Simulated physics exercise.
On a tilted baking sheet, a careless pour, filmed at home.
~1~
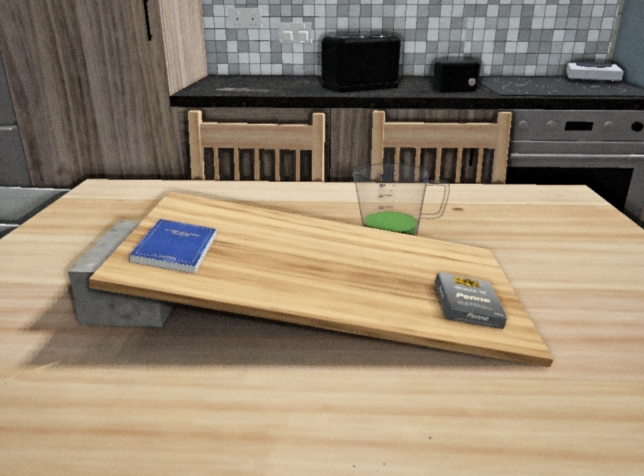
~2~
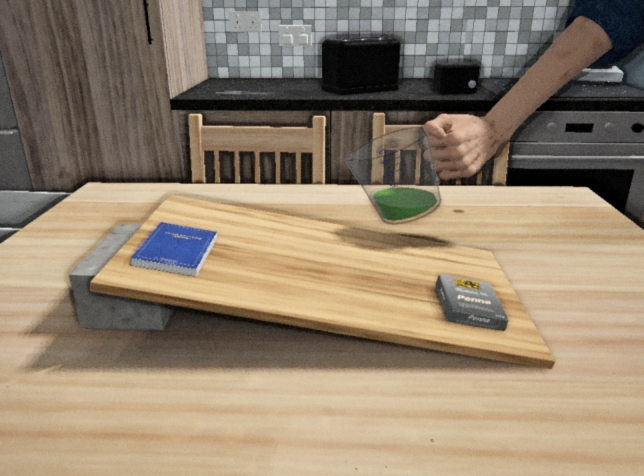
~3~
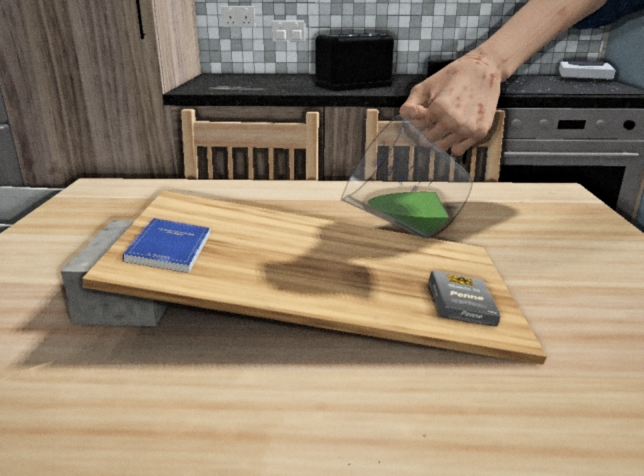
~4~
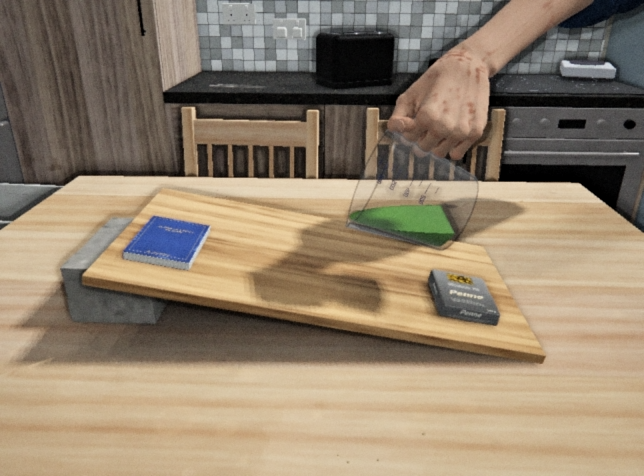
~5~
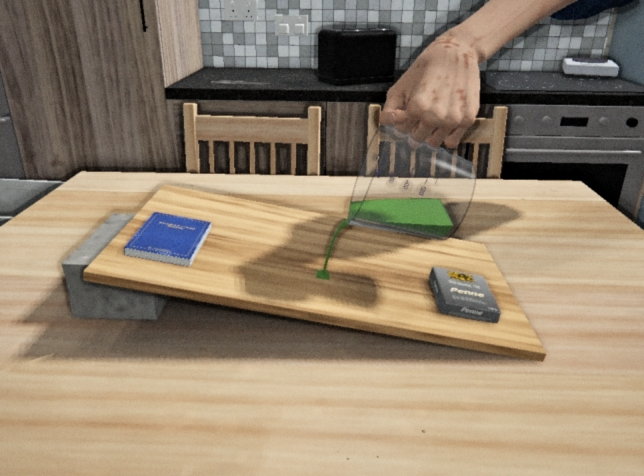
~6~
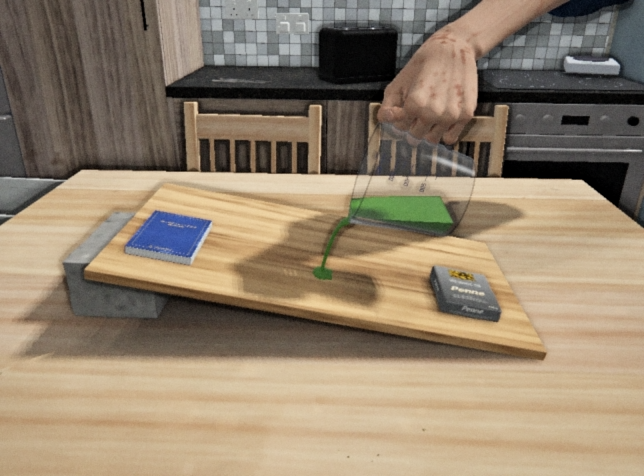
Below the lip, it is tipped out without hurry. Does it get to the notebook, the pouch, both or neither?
On the left the notebook: Not reached, on the right the pouch: Reached.
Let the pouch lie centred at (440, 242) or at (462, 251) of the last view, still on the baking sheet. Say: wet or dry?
Lab note - position 1: It avoids the spill; position 2: It avoids the spill.
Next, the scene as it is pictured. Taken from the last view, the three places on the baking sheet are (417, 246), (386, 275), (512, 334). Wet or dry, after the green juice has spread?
First one left alone; second one got to; third one got to.
Soon after, it runs down to the right; the notebook is dry; the pouch is dry.
Later, it runs down to the right and off the end; the notebook is dry; the pouch is wet.
In the end, it runs down to the right and off the end; the notebook is dry; the pouch is wet.
